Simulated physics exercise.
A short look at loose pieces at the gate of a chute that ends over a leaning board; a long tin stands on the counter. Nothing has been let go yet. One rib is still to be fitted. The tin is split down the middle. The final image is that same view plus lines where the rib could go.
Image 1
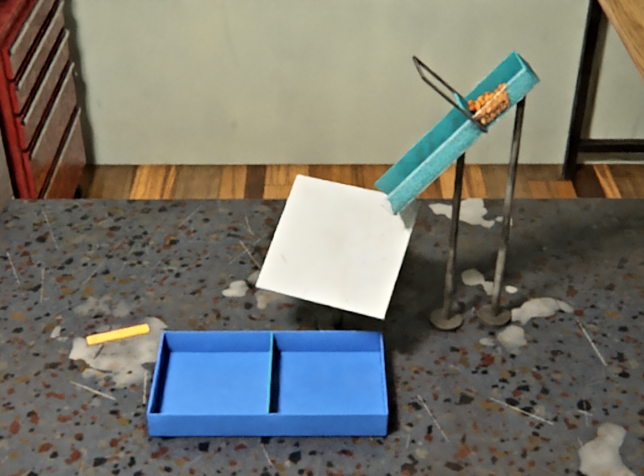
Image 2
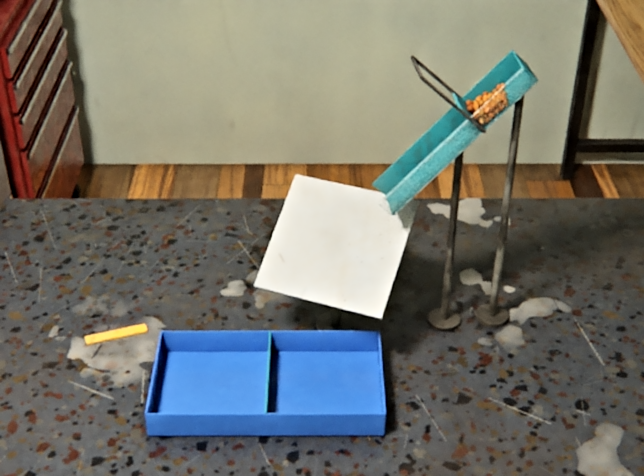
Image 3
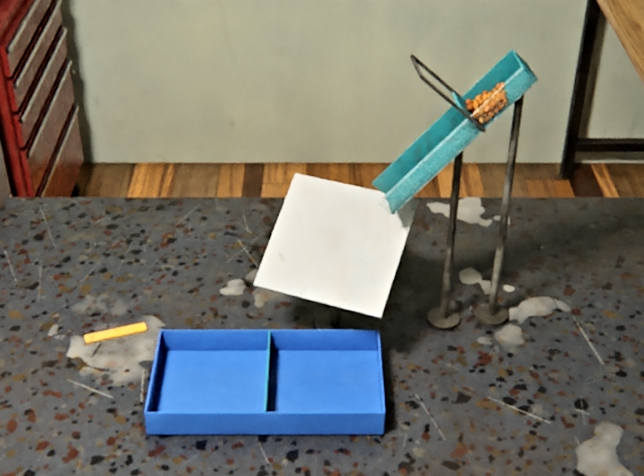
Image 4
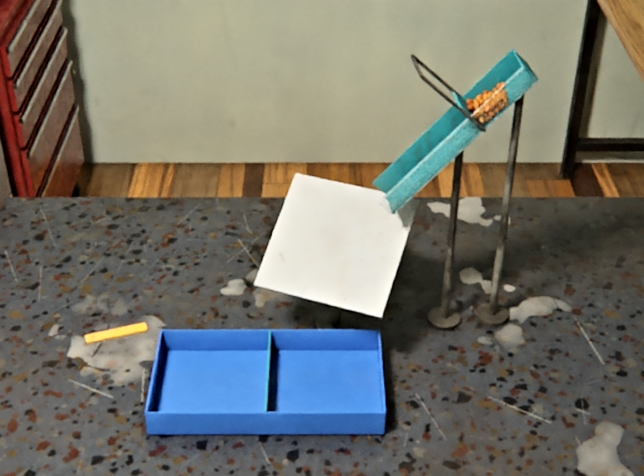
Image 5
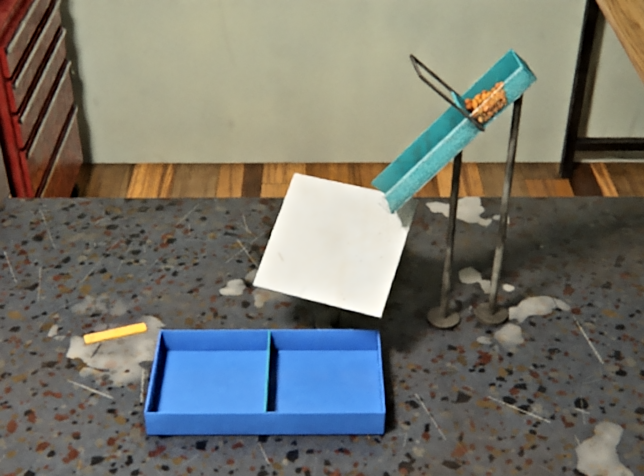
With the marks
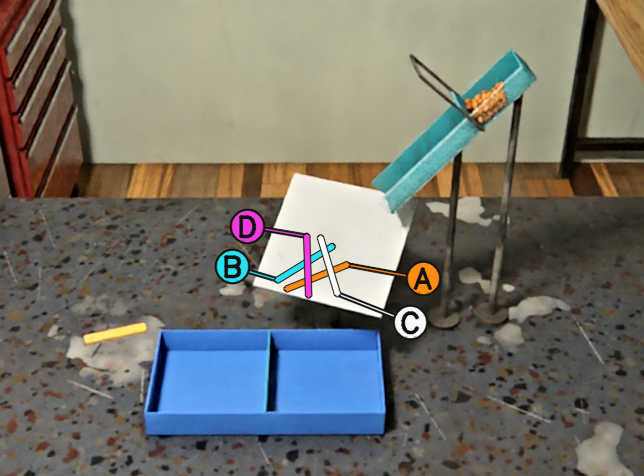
On a speckled counter, orange-brown pieces resting behind a wire gate in a sloping teal chute above a white board and divided blue tin.
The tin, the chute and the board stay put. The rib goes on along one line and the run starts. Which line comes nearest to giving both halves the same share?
B works best here.
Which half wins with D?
Right.
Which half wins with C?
The right half.
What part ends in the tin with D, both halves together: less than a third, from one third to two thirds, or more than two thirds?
It is more than two thirds.
On the marked copy, line A from (346, 264) to (287, 288); line B from (332, 246) to (277, 279); line C from (320, 237) to (337, 293); line D from (306, 236) to (308, 295).
For line A, of what is caught, all but a few in the left half, a small share in the right.
For line B, of what is caught, close to a third in the left half, close to two thirds in the right.
For line C, of what is caught, a small share in the left half, all but a few in the right.
For line D, of what is caught, a small share in the left half, all but a few in the right.
